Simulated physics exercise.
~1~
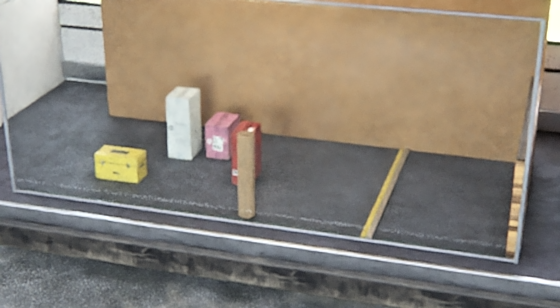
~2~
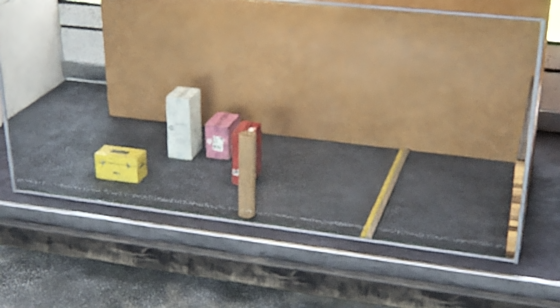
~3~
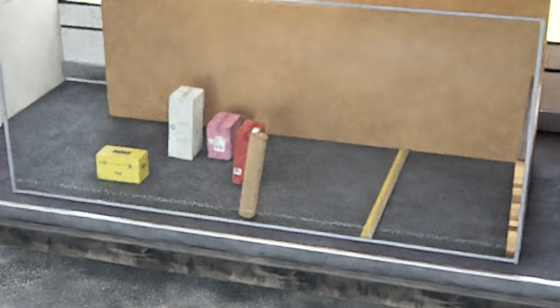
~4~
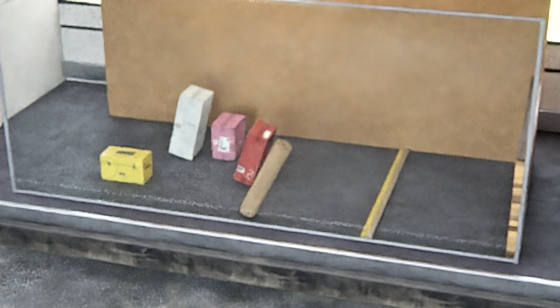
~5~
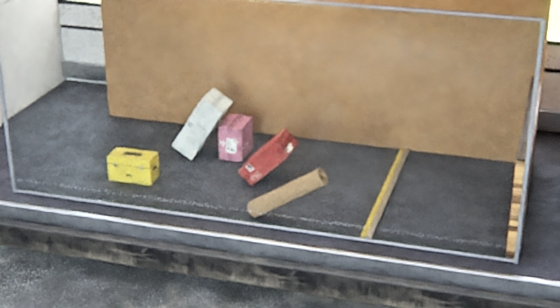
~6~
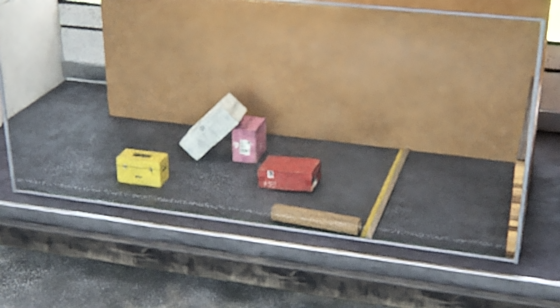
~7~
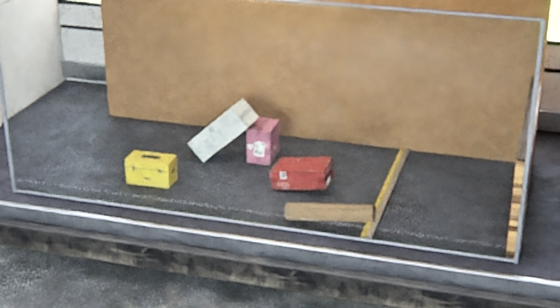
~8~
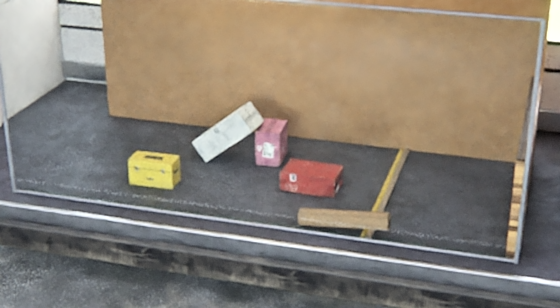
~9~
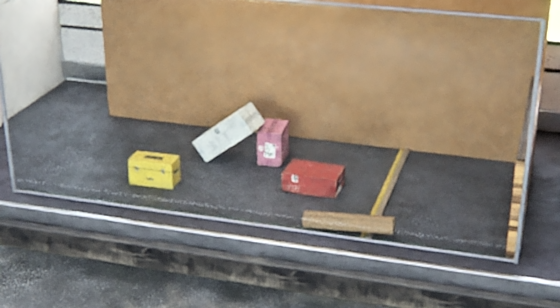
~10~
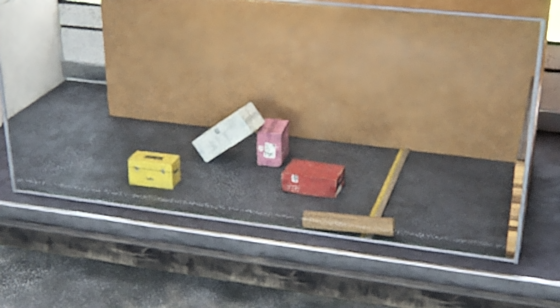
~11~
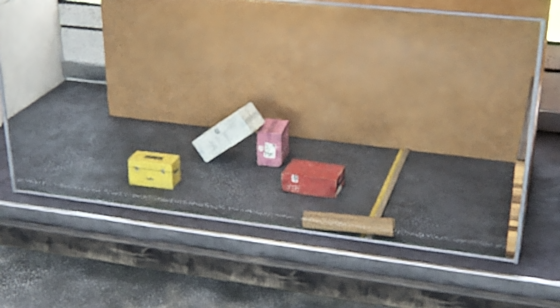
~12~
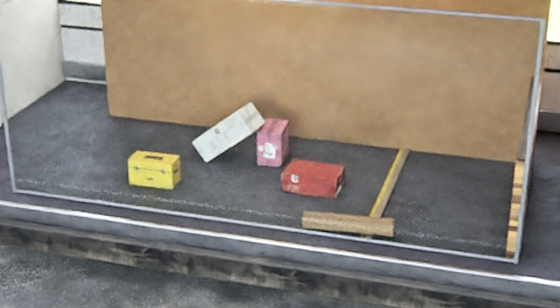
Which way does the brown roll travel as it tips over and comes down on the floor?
The brown roll moves to the right, tipping over and ending on its side near the yellow line.
